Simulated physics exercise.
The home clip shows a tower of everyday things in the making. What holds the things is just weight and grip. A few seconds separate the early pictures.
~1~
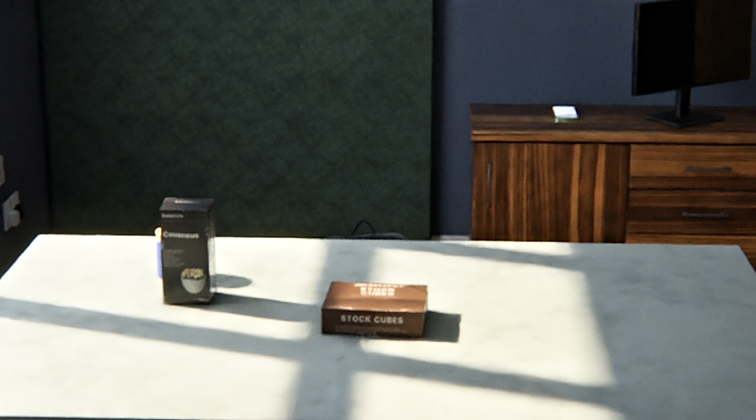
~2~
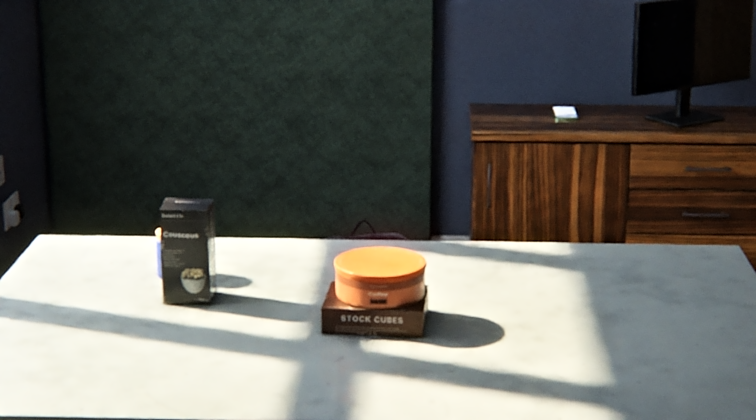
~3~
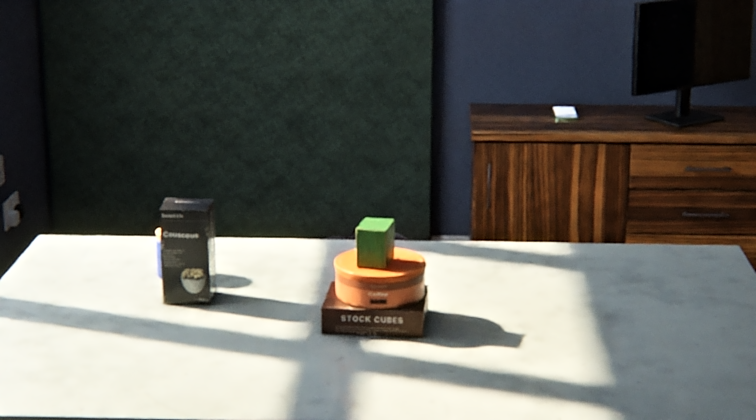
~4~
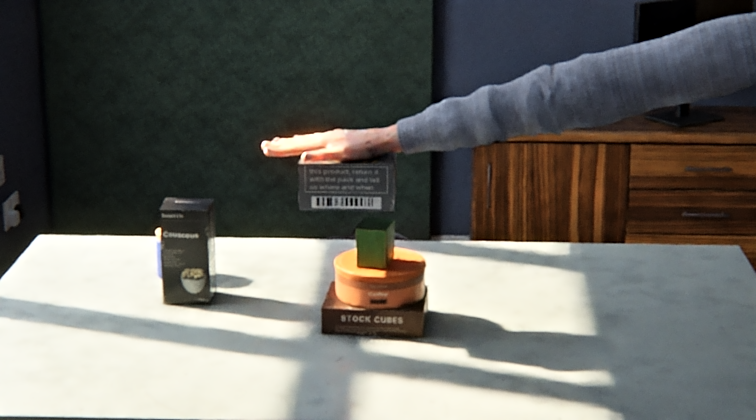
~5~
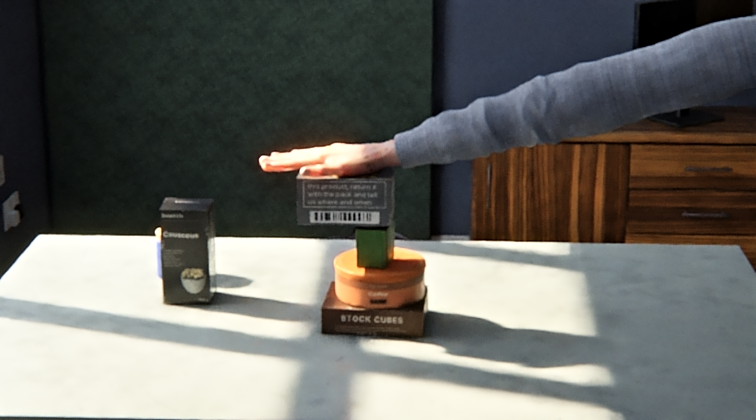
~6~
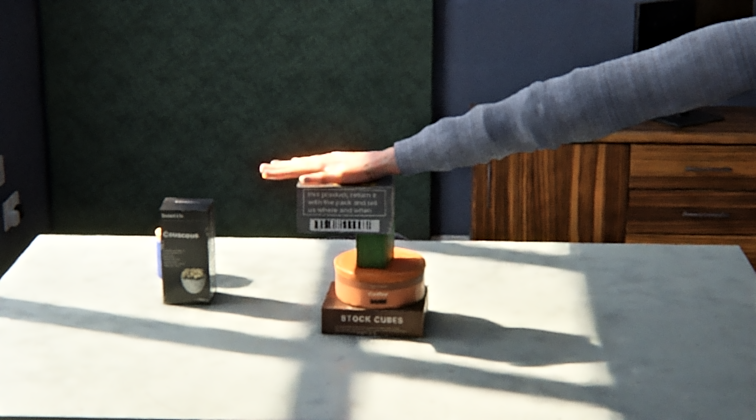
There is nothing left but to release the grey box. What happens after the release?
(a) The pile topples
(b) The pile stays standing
The pile topples.
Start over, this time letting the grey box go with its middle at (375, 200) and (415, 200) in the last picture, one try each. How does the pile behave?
The pile remains stable in the first case, then in the second case it tips over.
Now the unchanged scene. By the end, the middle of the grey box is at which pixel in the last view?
Roughly pixel (220, 299) in the last picture.
Then, 0.40 s after the last picture, grey box now fallen.
Then, 0.50 s after the last picture, things are still on the move.
Then, 1.10 s after the last picture, nothing new.
At rest, fallen, grey box; the other 5 in place. Seen from the same camera at the end, grey box near (220, 299). The pile gives way.
